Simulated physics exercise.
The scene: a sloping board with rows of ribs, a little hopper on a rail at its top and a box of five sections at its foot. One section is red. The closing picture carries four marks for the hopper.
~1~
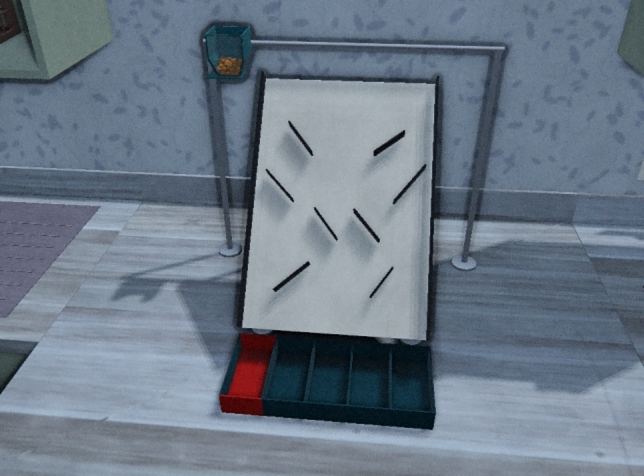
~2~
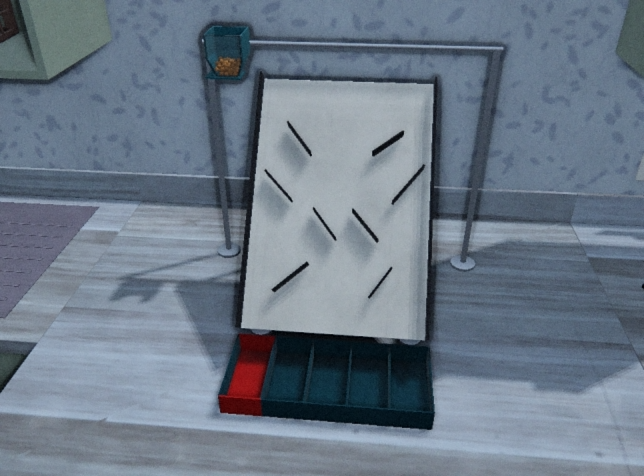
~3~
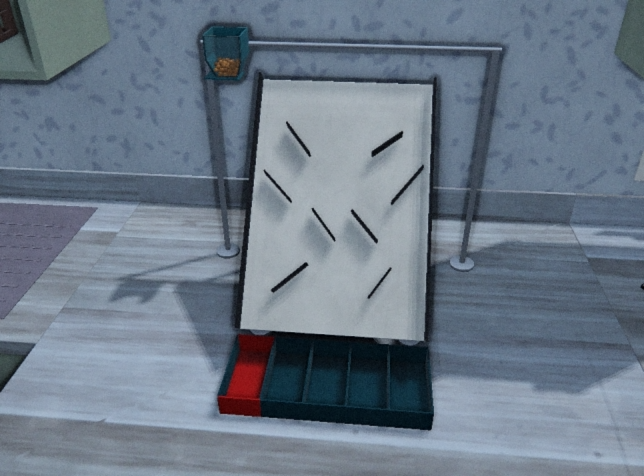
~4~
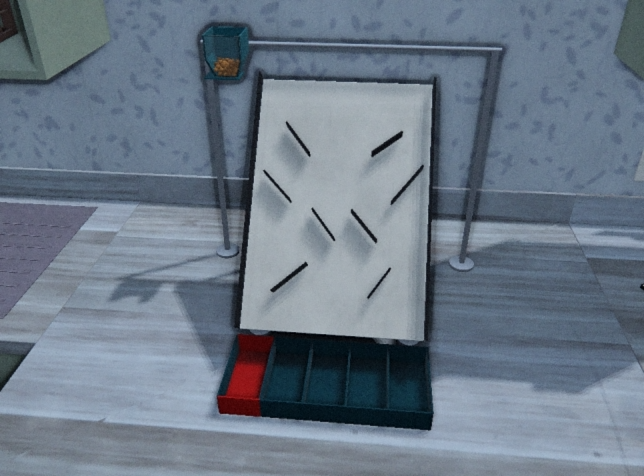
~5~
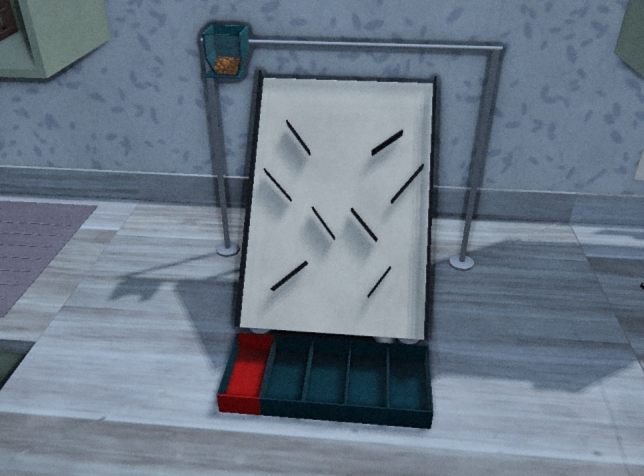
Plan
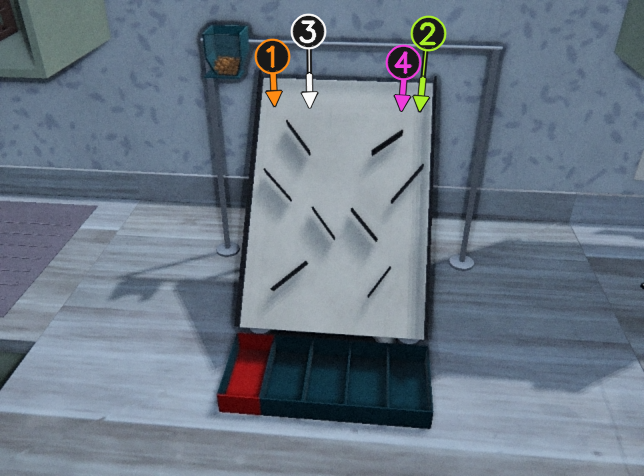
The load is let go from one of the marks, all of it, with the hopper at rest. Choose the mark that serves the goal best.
Best: 1.
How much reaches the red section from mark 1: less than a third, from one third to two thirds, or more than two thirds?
It is from one third to two thirds.
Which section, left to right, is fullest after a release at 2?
It is the fifth one.
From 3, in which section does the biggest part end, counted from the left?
The fourth from the left.
On the marked copy, mark 1 meets the board at (274, 100); mark 2 meets the board at (420, 105); mark 3 meets the board at (309, 101); mark 4 meets the board at (401, 105).
With 1, close to half in the red section, close to half in other sections, only a few outside the box.
With 2, none at all in the red section, all but a few in other sections, only a few held on the board.
With 3, only a few in the red section, all but a few in other sections.
With 4, none at all in the red section, all but a few in other sections, only a few held on the board.
